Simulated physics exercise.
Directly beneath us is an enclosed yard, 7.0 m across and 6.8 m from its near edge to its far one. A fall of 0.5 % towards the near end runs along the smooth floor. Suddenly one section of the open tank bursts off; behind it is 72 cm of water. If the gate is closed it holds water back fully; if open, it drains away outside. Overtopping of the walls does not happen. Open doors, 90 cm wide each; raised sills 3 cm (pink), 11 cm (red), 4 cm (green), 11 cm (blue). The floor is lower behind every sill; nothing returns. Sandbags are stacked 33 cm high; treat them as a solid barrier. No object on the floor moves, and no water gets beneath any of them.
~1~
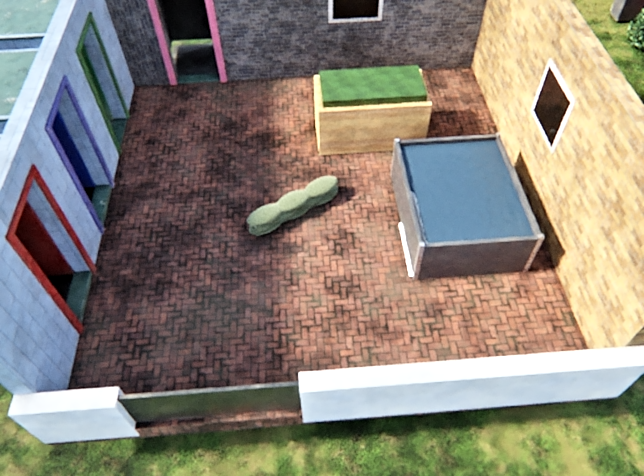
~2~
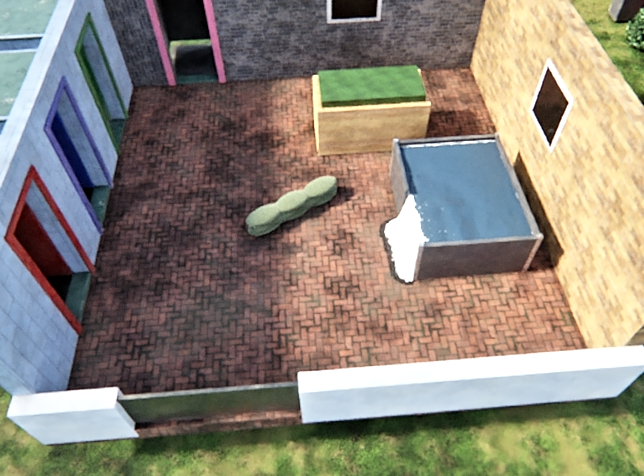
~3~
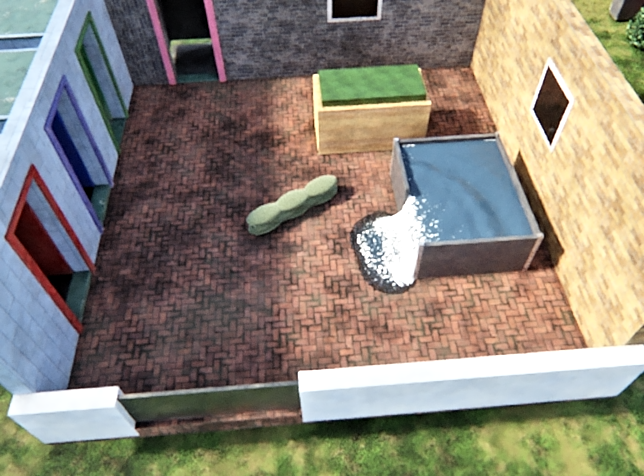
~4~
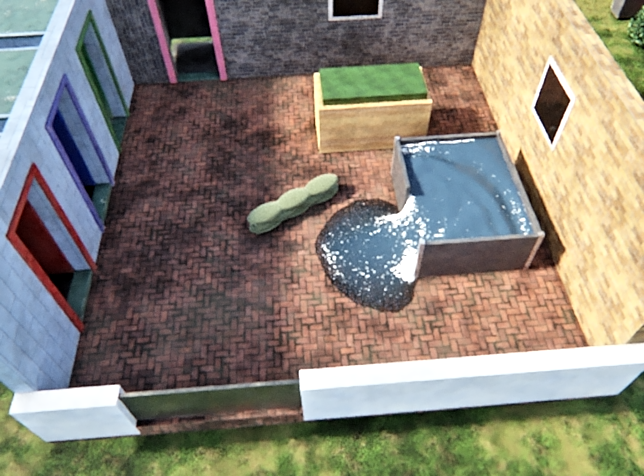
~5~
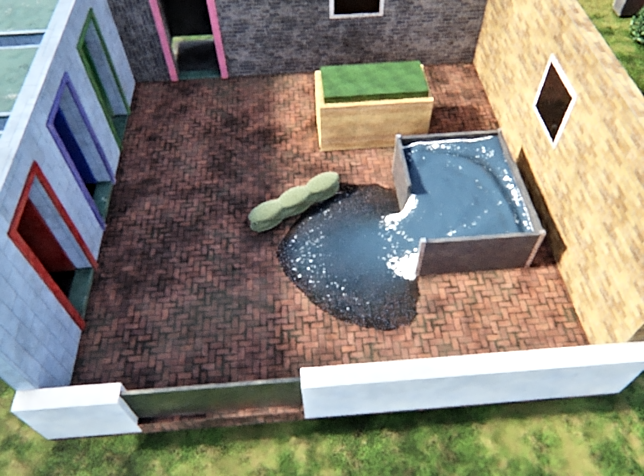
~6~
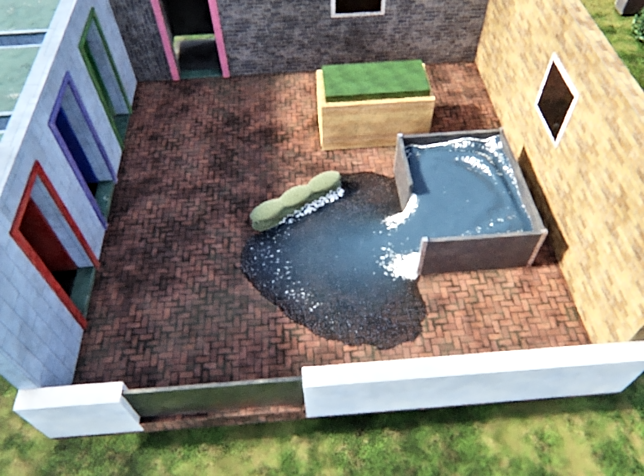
Walled brick yard with water bursting from the left side of an open tank, spreading across the floor and reaching green sandbags.
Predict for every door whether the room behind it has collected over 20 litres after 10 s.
My prediction: The pink door will let too much through; the red door will let too much through; the green door will not let too much through; the blue door will not let too much through.
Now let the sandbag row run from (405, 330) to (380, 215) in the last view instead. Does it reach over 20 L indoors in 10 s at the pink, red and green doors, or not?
Pink within the limit, red within the limit, green within the limit.
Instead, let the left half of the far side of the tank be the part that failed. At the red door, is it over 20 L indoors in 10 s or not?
So for red: No.
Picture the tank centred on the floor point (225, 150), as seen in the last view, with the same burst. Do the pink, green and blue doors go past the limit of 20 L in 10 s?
Checking the limit: Pink is beyond it, green is beyond it and blue is beyond it.
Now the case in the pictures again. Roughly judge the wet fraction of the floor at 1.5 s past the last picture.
Close to 35 in a hundred.
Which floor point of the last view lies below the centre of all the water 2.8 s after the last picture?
(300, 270).
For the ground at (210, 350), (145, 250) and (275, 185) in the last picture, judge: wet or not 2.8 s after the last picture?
First spot soaked, second soaked, third bone dry.
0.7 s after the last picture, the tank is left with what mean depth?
About 46 centimetres on average.
Then, 0.7 s after the last picture water covers 30 % of the floor and is deepest (37 cm) near (404, 248); pink door not reached, red door 4 cm at the sill, 0 L in, green door not reached, blue door not reached.
Then, 1.5 s after the last picture water covers 35 % of the floor and is deepest (47 cm) near (71, 397); pink door not reached, red door 24 cm at the sill, 27 L in, green door not reached, blue door 2 cm at the sill, 0 L in.
Then, 2.8 s after the last picture water covers 40 % of the floor and is deepest (30 cm) near (171, 363); pink door not reached, red door 22 cm at the sill, 99 L in, green door not reached, blue door 6 cm at the sill, 0 L in.
Then, 5.3 s after the last picture water covers 65 % of the floor and is deepest (16 cm) near (68, 410); pink door not reached, red door 15 cm at the sill, 147 L in, green door 4 cm at the sill, 0 L in, blue door 8 cm at the sill, 0 L in.
Then, 9.3 s after the last picture water covers 90 % of the floor and is deepest (10 cm) near (582, 369); pink door 8 cm at the sill, 72 L in, red door 6 cm at the sill, 156 L in, green door 4 cm at the sill, 0 L in, blue door 6 cm at the sill, 0 L in.
